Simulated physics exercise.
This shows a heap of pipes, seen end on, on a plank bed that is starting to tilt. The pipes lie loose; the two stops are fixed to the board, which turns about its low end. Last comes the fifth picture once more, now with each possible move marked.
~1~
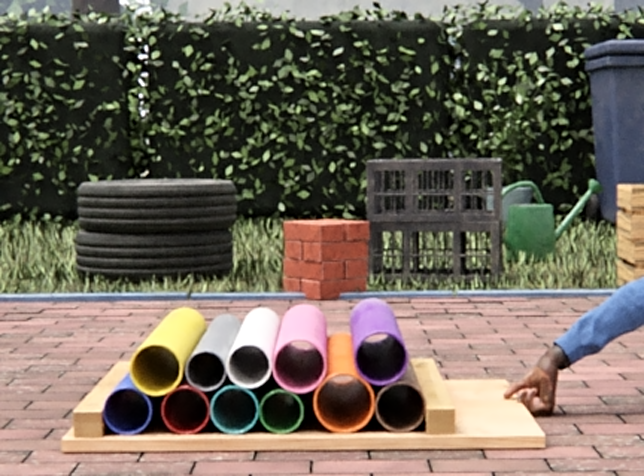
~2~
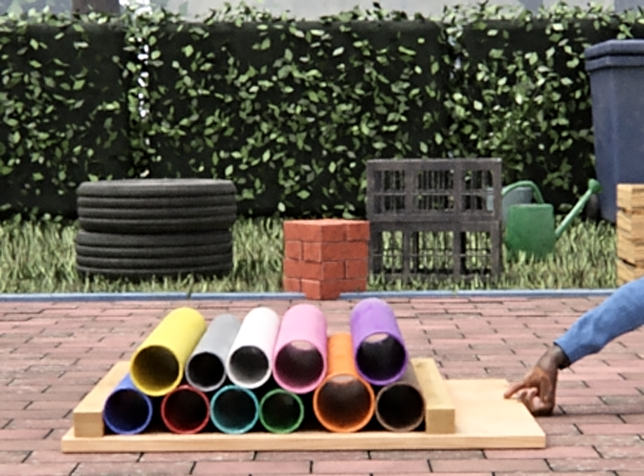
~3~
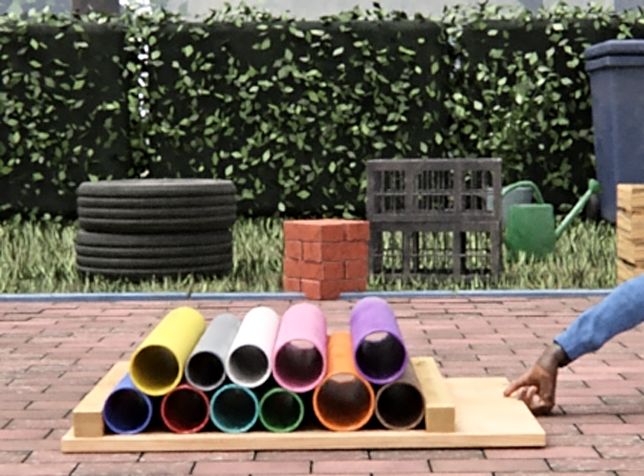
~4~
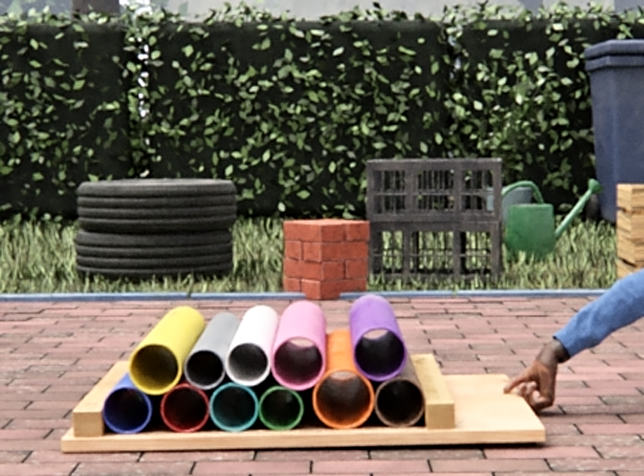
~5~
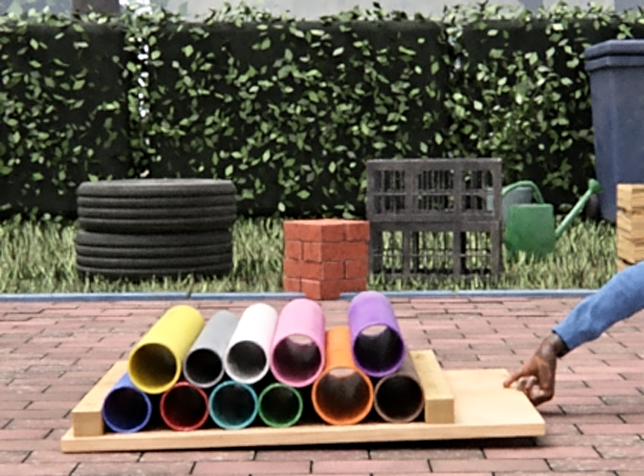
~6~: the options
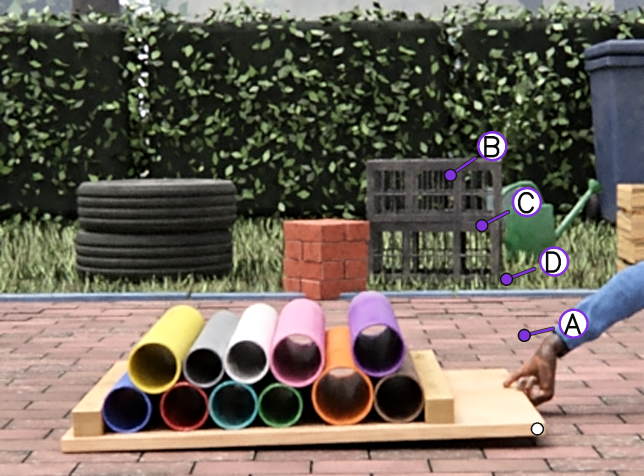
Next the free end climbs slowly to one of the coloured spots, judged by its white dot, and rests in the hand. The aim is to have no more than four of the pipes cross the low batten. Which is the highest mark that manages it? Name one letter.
No higher than B.
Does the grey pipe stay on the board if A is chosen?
The grey pipe: Yes.
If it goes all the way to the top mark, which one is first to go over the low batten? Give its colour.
The yellow one.
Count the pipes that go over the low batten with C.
With C, four.
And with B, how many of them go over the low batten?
With B, four.
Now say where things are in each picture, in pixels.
In the first picture, turquoise pipe (235, 410); green pipe (281, 411); orange pipe (344, 403).
In the second picture, orange pipe (344, 403); brown pipe (400, 407).
In the third picture, board (306, 399); orange pipe (344, 401); brown pipe (400, 405); yellow pipe (156, 369).
In the fourth picture, board (305, 397); blue pipe (127, 410); red pipe (185, 408).
In the fifth picture, board (305, 394); blue pipe (126, 409); red pipe (185, 407).
On the copy, A at (524, 335); B at (450, 175); C at (482, 225); D at (507, 279); the white dot at (538, 429).
On B. First, board at 19°.
Then, board at 34°.
Finally, board at 34°, four over the low batten (pink, white, grey, yellow).
By contrast, A none over the low batten; C four over the low batten (pink, white, grey, yellow); D four over the low batten (pink, white, grey, yellow).
